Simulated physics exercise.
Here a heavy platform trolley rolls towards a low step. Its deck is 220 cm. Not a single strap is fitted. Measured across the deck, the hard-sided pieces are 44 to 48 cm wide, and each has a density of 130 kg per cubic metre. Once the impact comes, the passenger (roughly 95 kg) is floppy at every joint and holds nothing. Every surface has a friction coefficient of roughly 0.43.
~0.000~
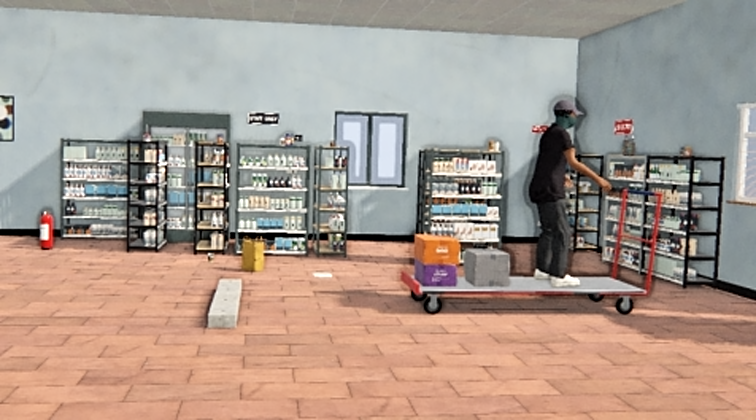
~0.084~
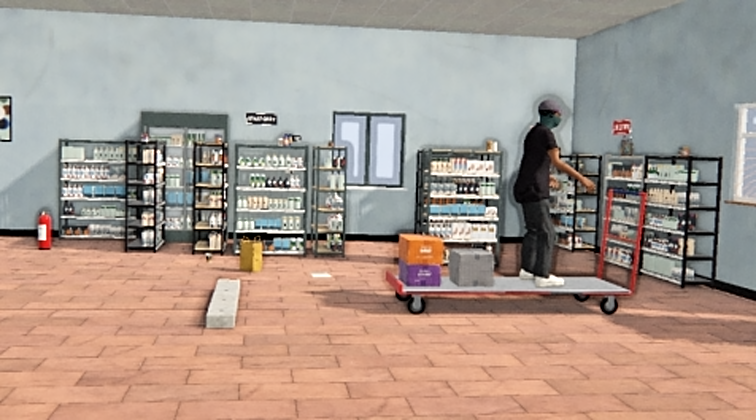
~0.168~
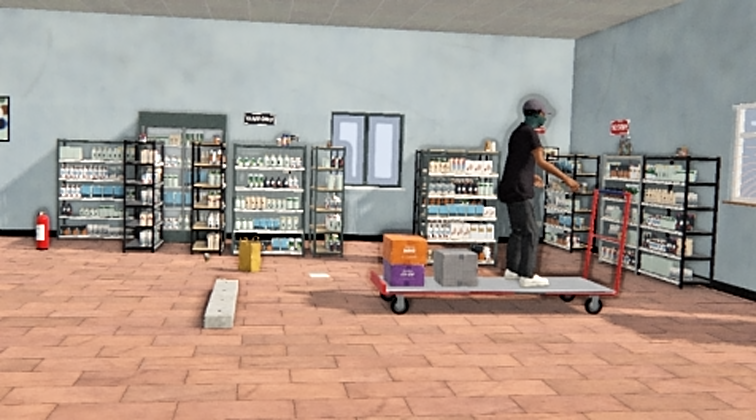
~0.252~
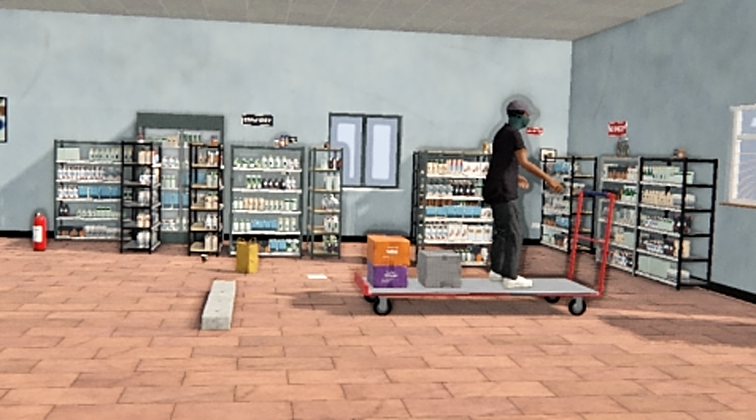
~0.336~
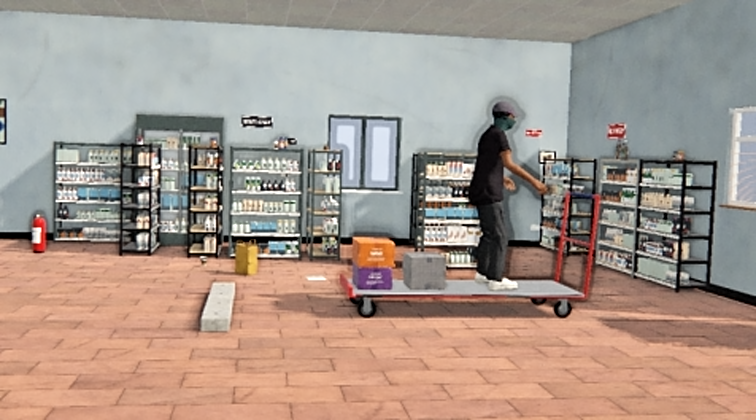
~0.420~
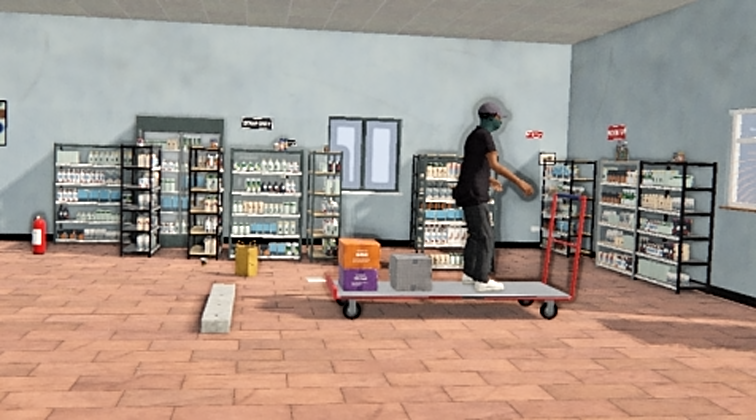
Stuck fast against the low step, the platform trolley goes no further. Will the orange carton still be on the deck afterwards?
No.
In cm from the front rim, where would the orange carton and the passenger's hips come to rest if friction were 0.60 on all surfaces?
With that grip, orange stops 40 cm past and the hips 60 cm behind the front rim.
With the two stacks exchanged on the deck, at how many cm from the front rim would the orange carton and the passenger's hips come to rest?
The orange one would end 50 cm behind the front rim, and the hips 70 cm behind it.
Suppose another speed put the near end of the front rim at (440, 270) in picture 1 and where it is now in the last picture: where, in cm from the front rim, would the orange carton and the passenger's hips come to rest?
Then orange 120 past, hips 20 past.
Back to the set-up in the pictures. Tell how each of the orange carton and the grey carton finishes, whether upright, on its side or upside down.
At rest: Orange upside down, grey upright.
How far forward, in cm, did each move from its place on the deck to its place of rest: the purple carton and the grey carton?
I'd put the purple one at around 5 cm and the grey one at around 25 cm.
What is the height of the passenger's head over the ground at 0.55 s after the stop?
About 90 cm above the ground.
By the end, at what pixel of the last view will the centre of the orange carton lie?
(148, 300).
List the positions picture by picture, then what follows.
The first picture shows orange carton (436, 249), grey carton (486, 267), rim corner (418, 290); 168 cm short of the stop.
The second picture shows orange carton (421, 249), grey carton (471, 267), rim corner (401, 290); 154 cm short of the stop.
The third picture shows orange carton (405, 249), grey carton (455, 267), rim corner (384, 290); 140 cm short of the stop.
The fourth picture shows orange carton (388, 250), grey carton (439, 268), rim corner (367, 291); 126 cm short of the stop.
The fifth picture shows orange carton (373, 252), grey carton (424, 270), rim corner (351, 293); 113 cm short of the stop.
The sixth picture shows orange carton (359, 253), grey carton (410, 272), rim corner (336, 295); 99 cm short of the stop. Speed about 1.6 m/s.
The wheels strike at 1.02 s.
After 1.27 s the orange carton is 5 cm past the rim, tilted 15°, near (218, 253) in the last picture's view.
After 1.57 s the orange carton is 36 cm past the rim, tilted 90°, near (183, 293) in the last picture's view.
After 2.02 s the orange carton is 67 cm past the rim, tilted 180°, near (148, 300) in the last picture's view.
At rest, 3.0 s, past the rim, orange carton; behind it, purple carton, grey carton and the passenger's hips.
